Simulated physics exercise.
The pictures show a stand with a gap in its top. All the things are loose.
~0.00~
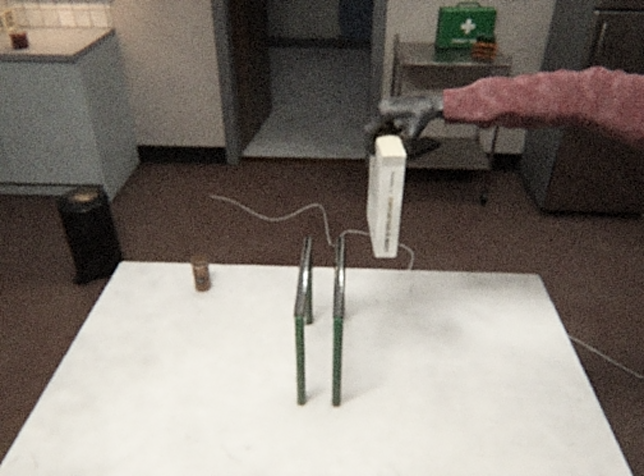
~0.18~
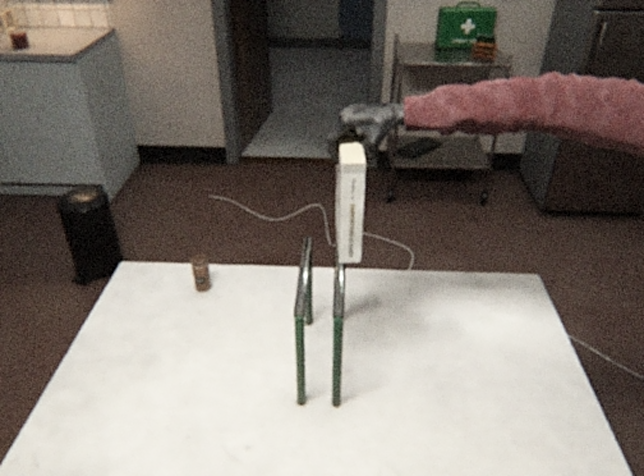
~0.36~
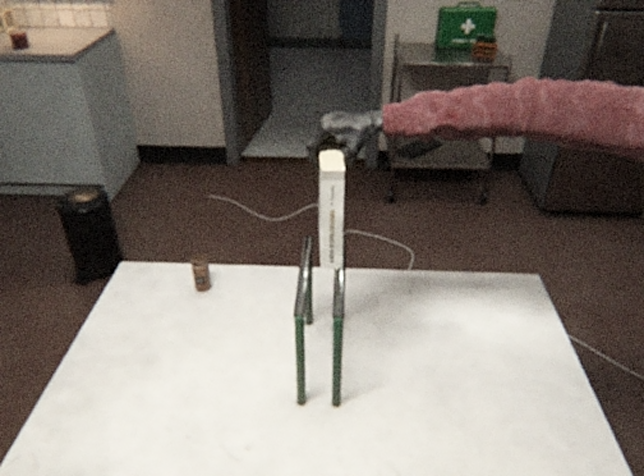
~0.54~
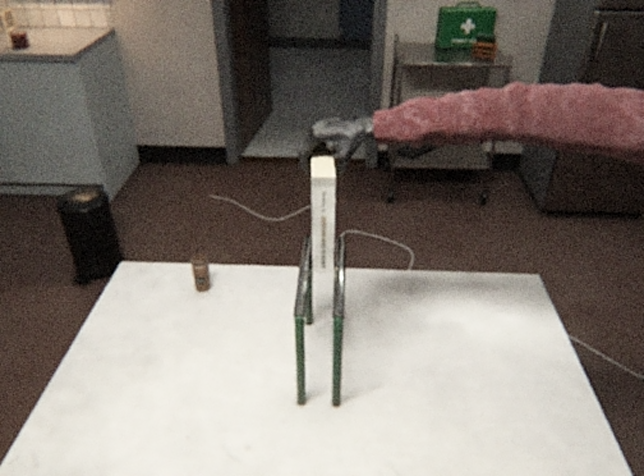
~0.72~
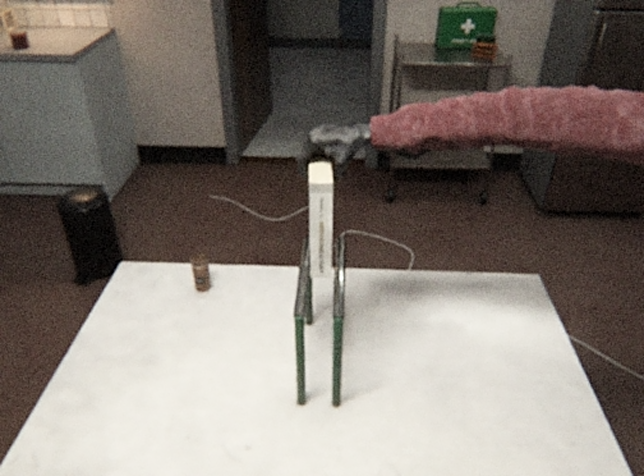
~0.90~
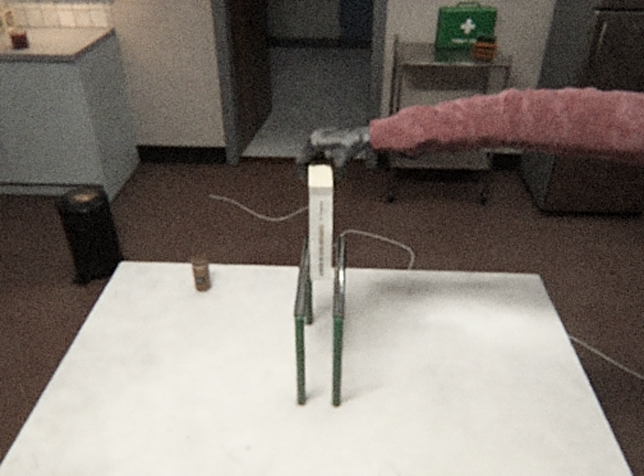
An arm in a fuzzy pink sleeve and grey glove reaches in from the right over a white table, seen from the front and slightly above in a kitchen-like room. Two upright green-edged panels stand mid-table, a small brown shaker sits to their left, and a green first-aid case rests on a cart behind. The hand carries a white book leftward and slightly down over the gap, slows, and holds it there, while the camera stays still.
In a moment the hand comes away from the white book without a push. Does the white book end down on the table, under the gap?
As it turns out, it reaches the table.
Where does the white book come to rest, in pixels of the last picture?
Around (368, 350).
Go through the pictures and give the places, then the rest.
In the first picture, being brought over the gap; white book (384, 190); brown shaker (201, 273).
In the second picture, being brought over the gap; white book (349, 196); brown shaker (201, 273).
In the third picture, being brought over the gap; white book (330, 202); brown shaker (201, 273).
In the fourth picture, being brought over the gap; white book (322, 208); brown shaker (201, 273).
In the fifth picture, being brought over the gap; white book (320, 212); brown shaker (201, 273).
In the sixth picture, held still over the gap; white book (320, 216); brown shaker (201, 273).
After 1.30 s, white book tipped 34° from how it was near (316, 322).
After 2.20 s, white book tipped 21° from how it was near (326, 319).
At rest (3.0 s), tipped over on the stand or table, white book; brown shaker in place. Seen from the same camera at the end, white book near (368, 350). The book drops through.
